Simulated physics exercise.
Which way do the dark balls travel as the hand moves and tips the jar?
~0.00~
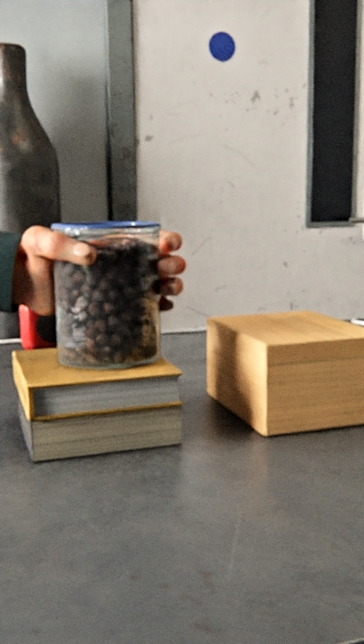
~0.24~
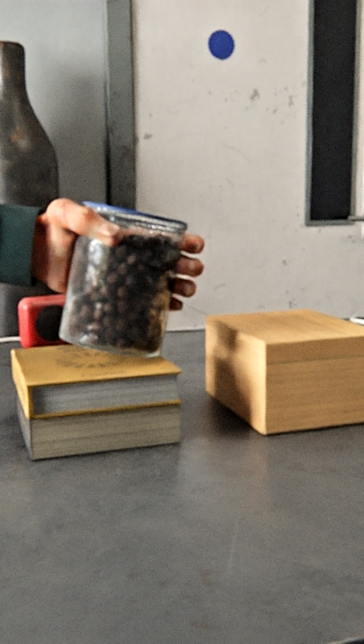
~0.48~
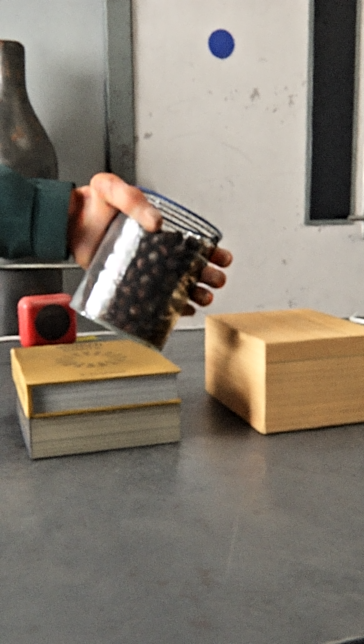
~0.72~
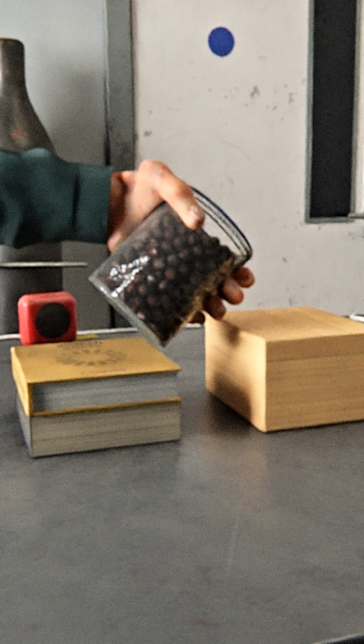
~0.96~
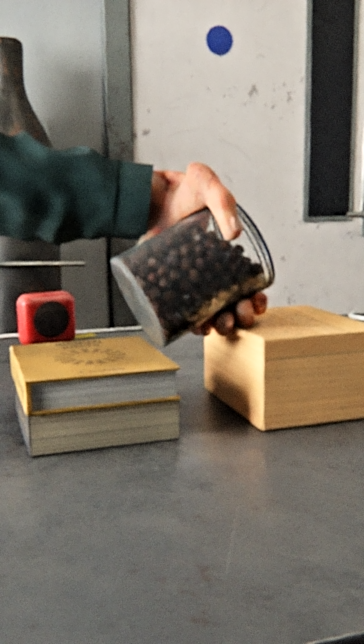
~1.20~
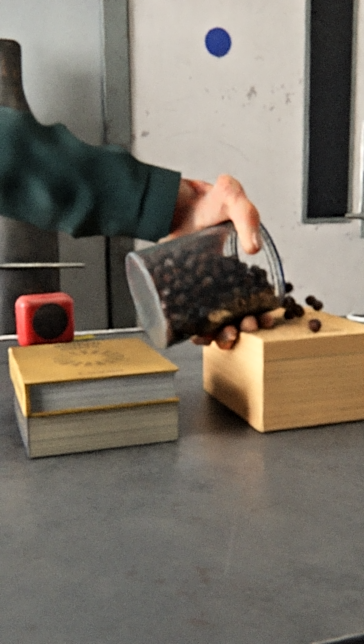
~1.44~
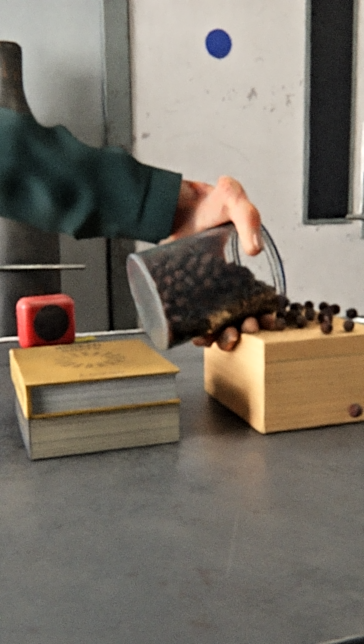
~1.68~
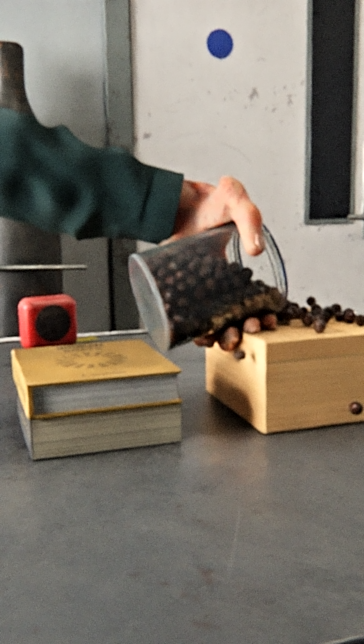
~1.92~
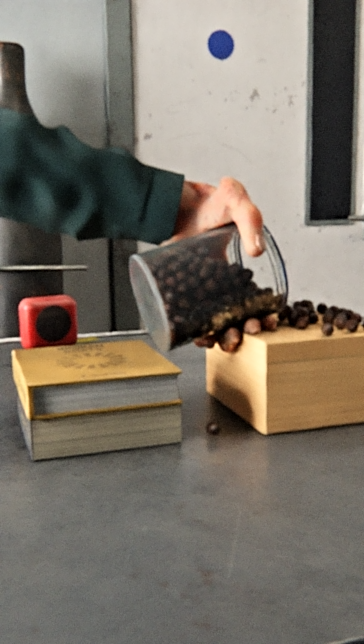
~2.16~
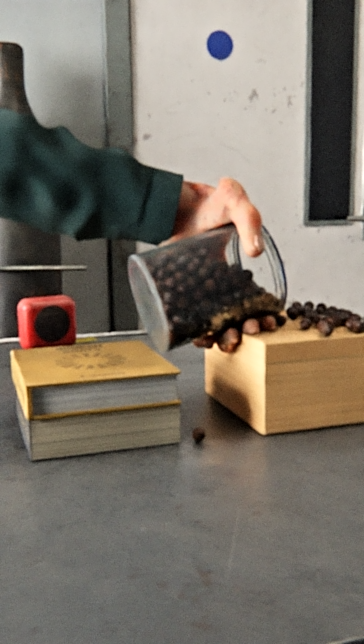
They travel to the right, carried along in the jar toward the wooden block, where some spill out across its top.
